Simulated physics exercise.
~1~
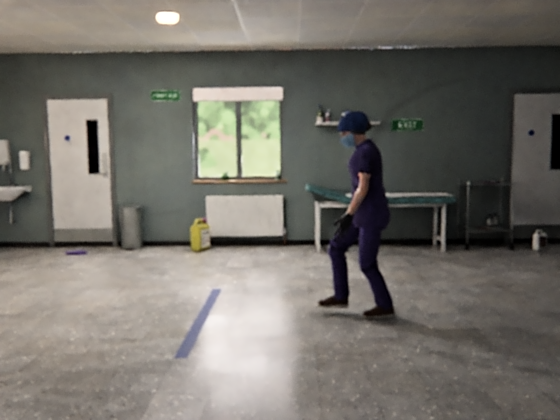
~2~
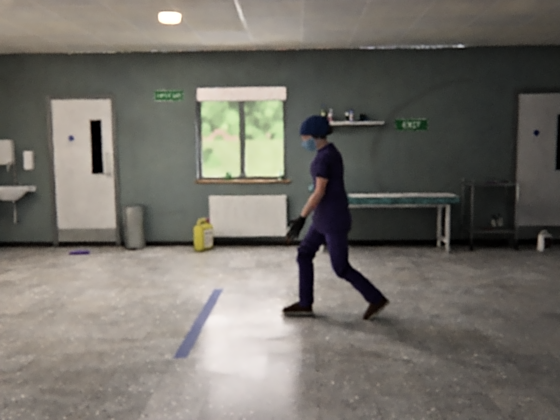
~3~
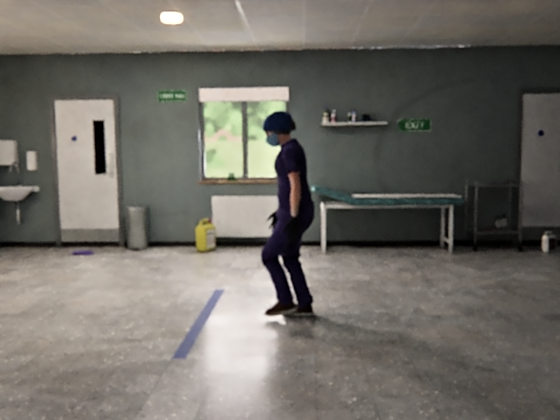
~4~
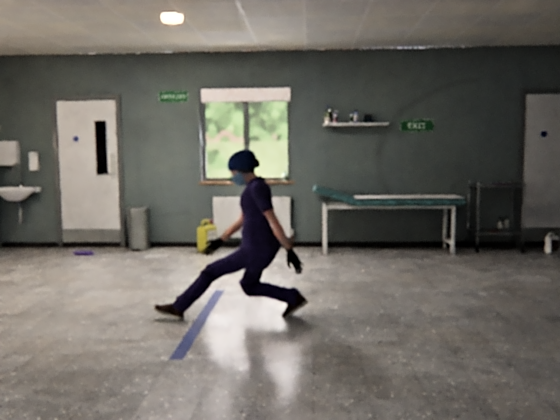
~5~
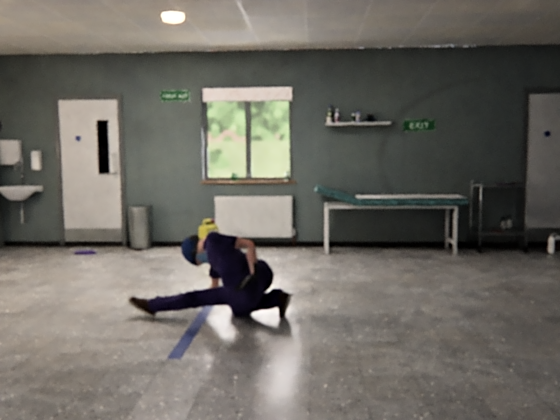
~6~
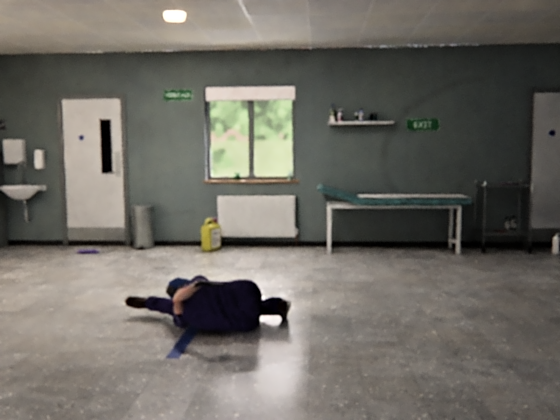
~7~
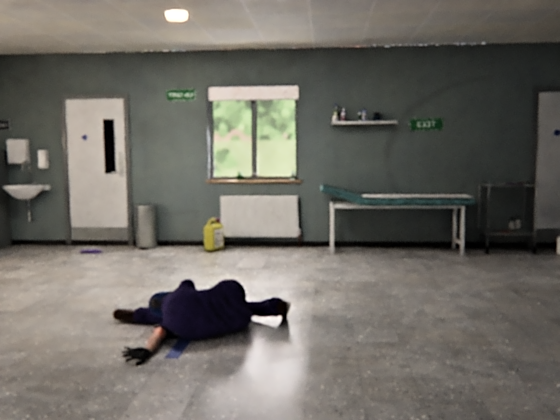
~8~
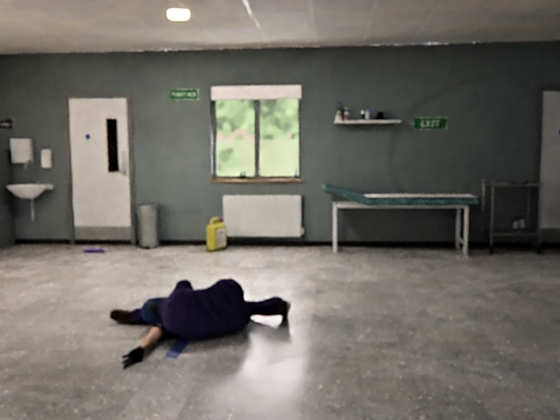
A masked person in dark scrubs walks left, drops, and lies still across blue tape.
